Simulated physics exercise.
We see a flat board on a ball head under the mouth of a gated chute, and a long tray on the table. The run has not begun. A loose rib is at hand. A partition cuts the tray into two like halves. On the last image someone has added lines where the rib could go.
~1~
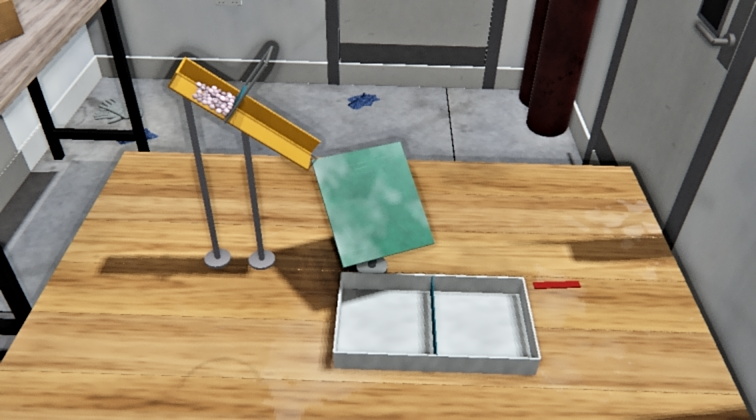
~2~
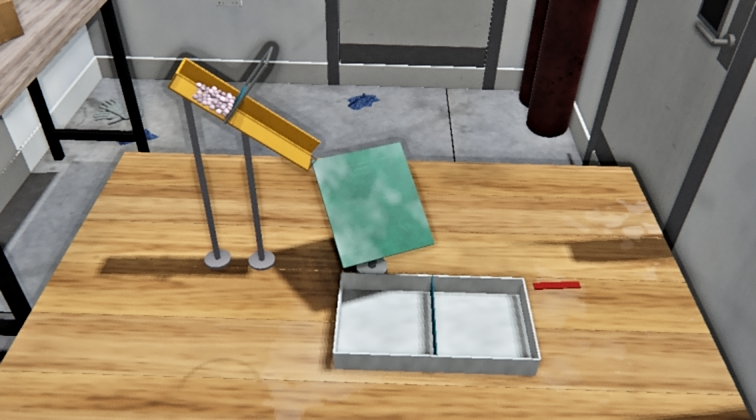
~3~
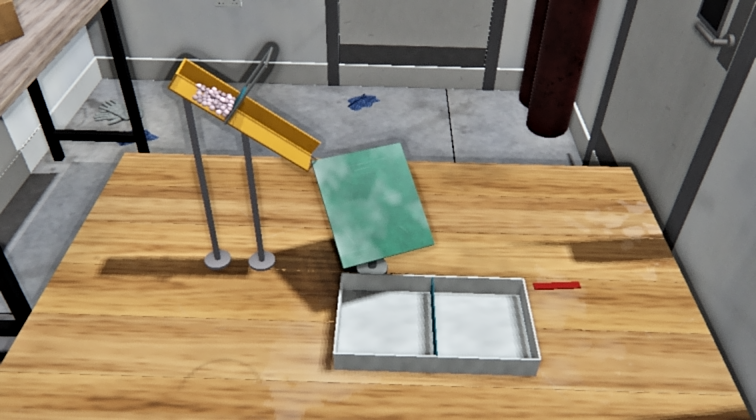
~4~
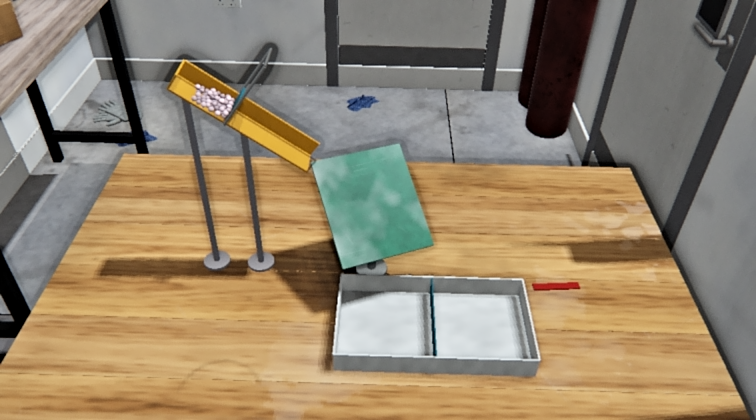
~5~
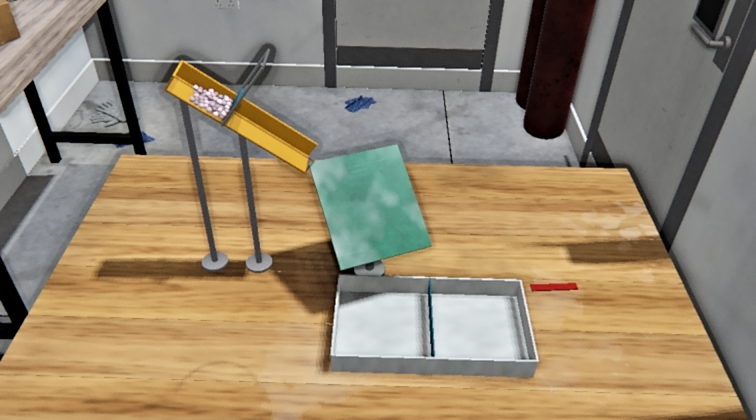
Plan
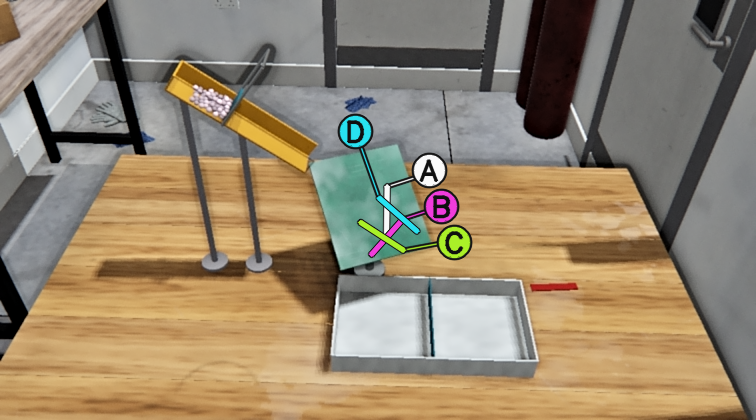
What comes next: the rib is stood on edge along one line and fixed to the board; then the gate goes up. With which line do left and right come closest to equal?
Use line D.
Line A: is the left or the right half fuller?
Left.
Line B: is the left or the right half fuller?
More lands on the left.
On the marked copy, line A from (387, 186) to (386, 233); line B from (403, 219) to (371, 254); line C from (360, 222) to (403, 250); line D from (379, 198) to (416, 231).
Choosing A, of what is caught, all but a few in the left half, a small share in the right.
Choosing B, of what is caught, the bulk in the left half, a small share in the right.
Choosing C, of what is caught, a small share in the left half, the bulk in the right.
Choosing D, of what is caught, close to half in the left half, close to half in the right.
